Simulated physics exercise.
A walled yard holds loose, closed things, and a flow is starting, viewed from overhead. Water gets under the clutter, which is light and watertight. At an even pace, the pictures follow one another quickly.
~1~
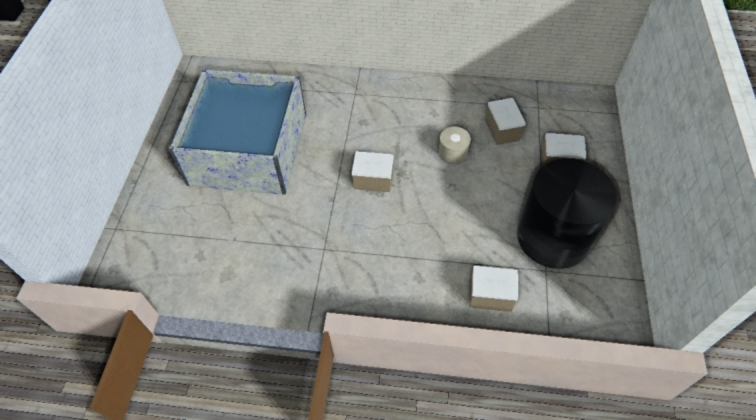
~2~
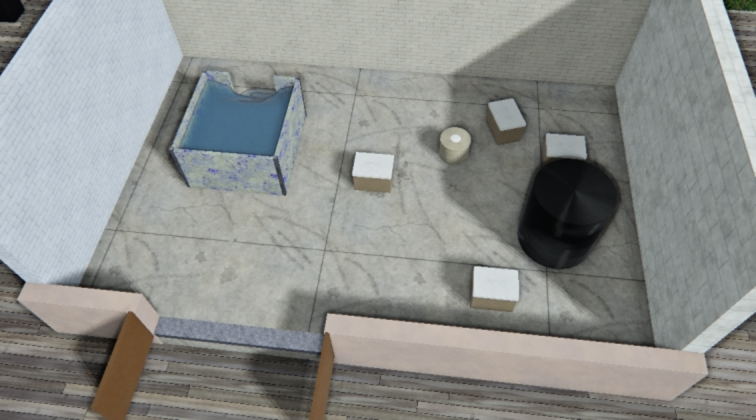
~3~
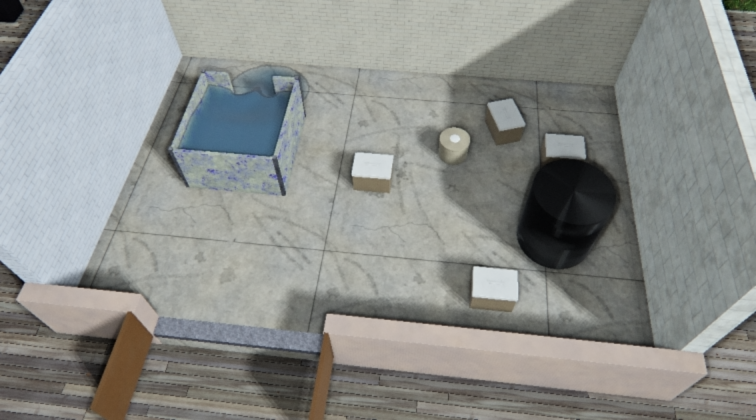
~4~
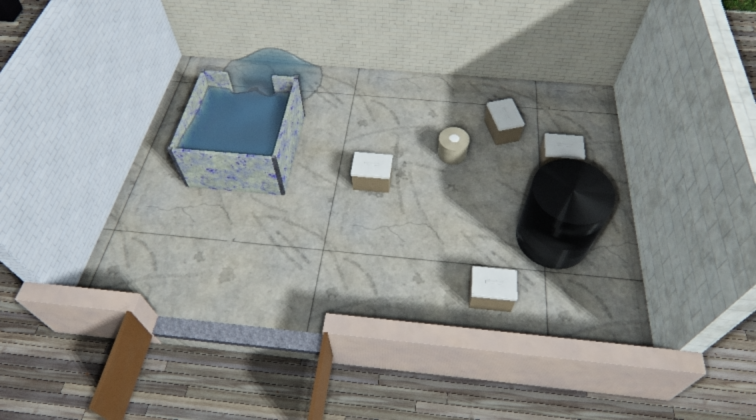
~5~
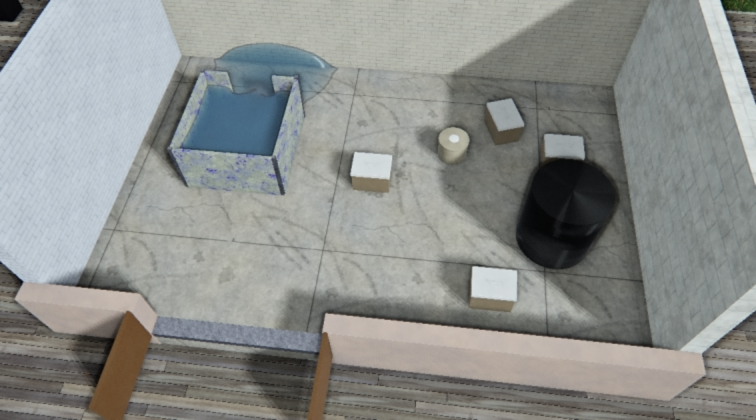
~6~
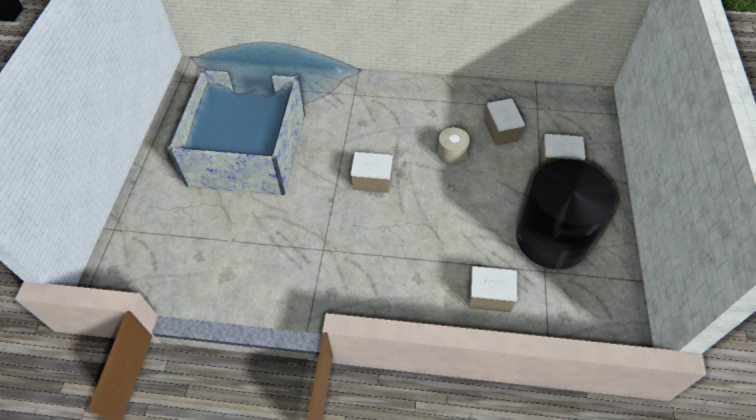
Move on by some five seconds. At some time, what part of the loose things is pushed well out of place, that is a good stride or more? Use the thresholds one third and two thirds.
I'd put it between one third and two thirds.
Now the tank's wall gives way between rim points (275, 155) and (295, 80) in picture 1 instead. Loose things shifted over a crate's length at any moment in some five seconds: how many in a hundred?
Around 100 in a hundred.
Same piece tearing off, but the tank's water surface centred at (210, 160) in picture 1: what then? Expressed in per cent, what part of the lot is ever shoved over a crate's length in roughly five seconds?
The share comes to close to 40 percent.
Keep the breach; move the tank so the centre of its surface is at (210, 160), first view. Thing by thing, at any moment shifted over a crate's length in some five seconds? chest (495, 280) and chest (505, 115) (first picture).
Going in the order given, the first did not get there and the second got carried that far.
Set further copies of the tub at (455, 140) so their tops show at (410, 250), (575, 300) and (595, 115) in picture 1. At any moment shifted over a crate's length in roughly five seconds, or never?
Here's how it goes: Never gets far, never gets far, and lastly sent far off.
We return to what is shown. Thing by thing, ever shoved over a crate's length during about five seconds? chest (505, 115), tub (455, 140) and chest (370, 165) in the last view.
One by one: Cleared the mark; remained nearby; remained nearby.
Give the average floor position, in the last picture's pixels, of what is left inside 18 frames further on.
Average floor point: Approx. (498, 193).
A moment on, 0 of 5 are well off their spots; 0 afloat.
Next, 0 of 5 are well off their spots; 0 afloat.
Later, 2 of 5 are well off their spots; 0 afloat.
In the end, 2 of 5 are well off their spots, and 2 have been at some point; 2 afloat.
